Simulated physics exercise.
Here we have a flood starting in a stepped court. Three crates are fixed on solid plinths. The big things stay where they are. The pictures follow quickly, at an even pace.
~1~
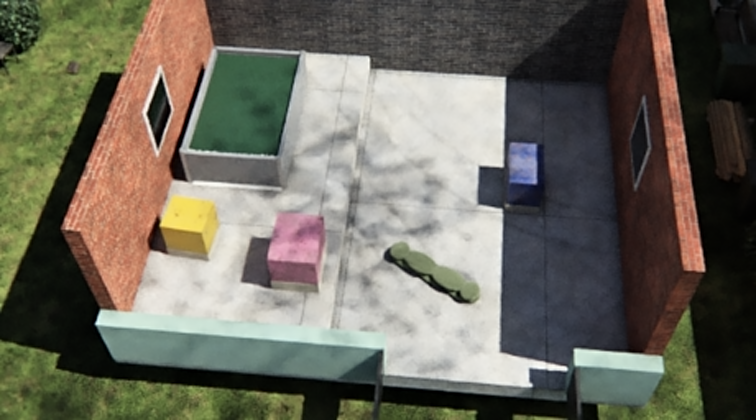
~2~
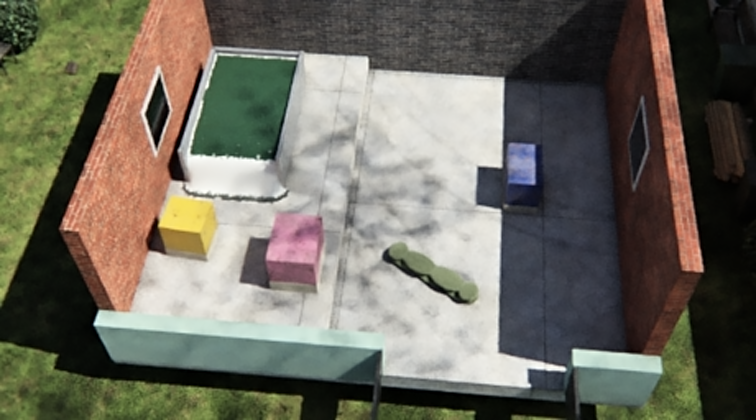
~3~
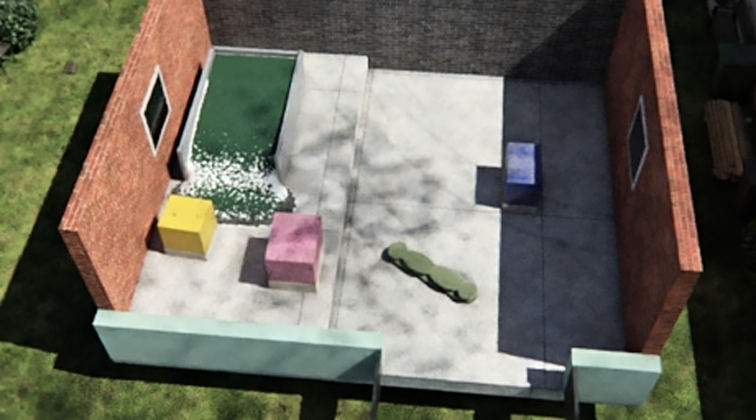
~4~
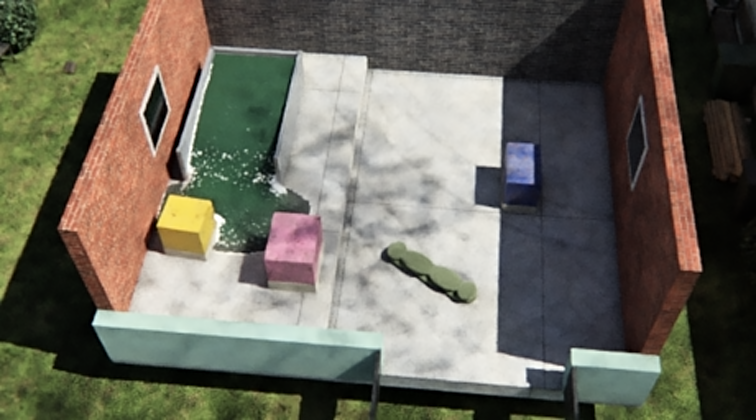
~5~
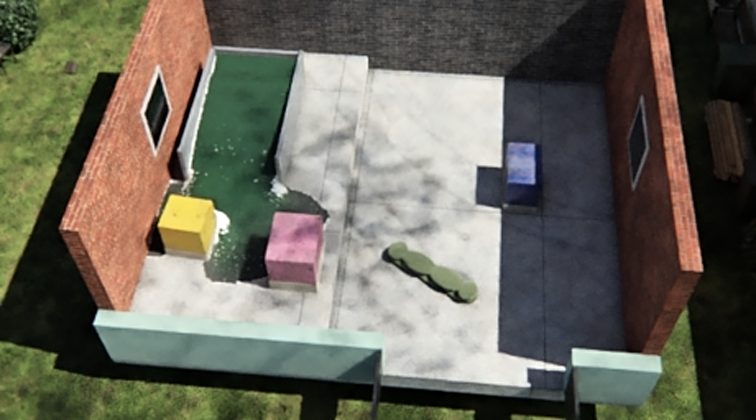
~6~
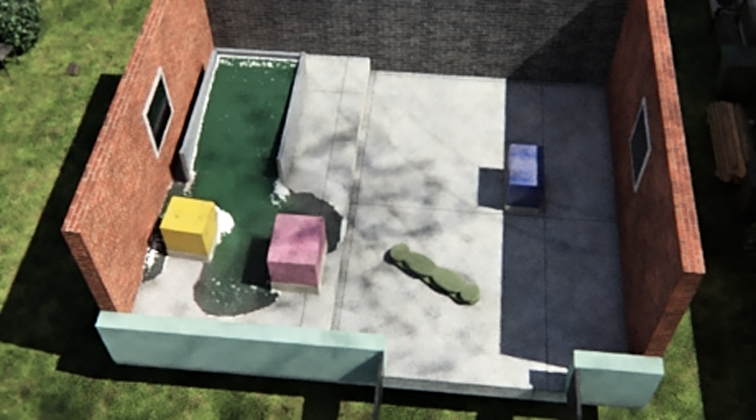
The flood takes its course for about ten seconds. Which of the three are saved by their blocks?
In the end: The blue crate stays dry; the pink crate gets wet; the yellow crate gets wet.
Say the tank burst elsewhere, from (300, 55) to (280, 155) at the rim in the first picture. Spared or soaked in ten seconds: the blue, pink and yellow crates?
My reading: The blue crate takes water; the pink crate keeps dry; the yellow crate escapes it.
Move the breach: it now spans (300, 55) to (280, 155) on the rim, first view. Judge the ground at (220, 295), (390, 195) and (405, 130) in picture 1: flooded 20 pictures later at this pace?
One after the other: Clear, flooded, covered.
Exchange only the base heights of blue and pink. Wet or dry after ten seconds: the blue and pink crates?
My reading: Blue crate keeps dry, pink crate is soaked.
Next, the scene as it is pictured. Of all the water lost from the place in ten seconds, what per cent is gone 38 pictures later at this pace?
About 40 per cent.
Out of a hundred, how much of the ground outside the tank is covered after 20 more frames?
Near 50 in a hundred.
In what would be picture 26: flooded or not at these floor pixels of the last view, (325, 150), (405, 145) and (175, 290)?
One after the other: No water, not flooded, wet.
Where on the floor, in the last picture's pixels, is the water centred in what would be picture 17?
Around (238, 212).
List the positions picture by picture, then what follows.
In the first frame, still water in the tank at (246, 103).
In the second frame, the front is at (282, 194), out from the gap at (233, 173).
In the third frame, the front is at (290, 207), out from the gap at (233, 175).
In the fourth frame, water pours out at (233, 176) and has run to a hidden place.
In the fifth frame, water pours out at (234, 176) and has run to (239, 278).
In the sixth frame, the front is at a hidden place, out from the gap at (236, 178).
A moment on, water covers 15 % of the floor; the blue crate not reached, the pink crate water round its plinth, the yellow crate water round its plinth.
Next, water covers 30 % of the floor; the blue crate not reached, the pink crate water round its plinth, the yellow crate water round its plinth.
Then, water covers 50 % of the floor; the blue crate water round its plinth, the pink crate water round its plinth, the yellow crate water round its plinth.
Later, water covers 80 % of the floor; the blue crate water round its plinth, the pink crate water round its plinth, the yellow crate water round its plinth.
In the end, water covers 95 % of the floor; the blue crate stayed above the water, the pink crate was topped, the yellow crate was topped.
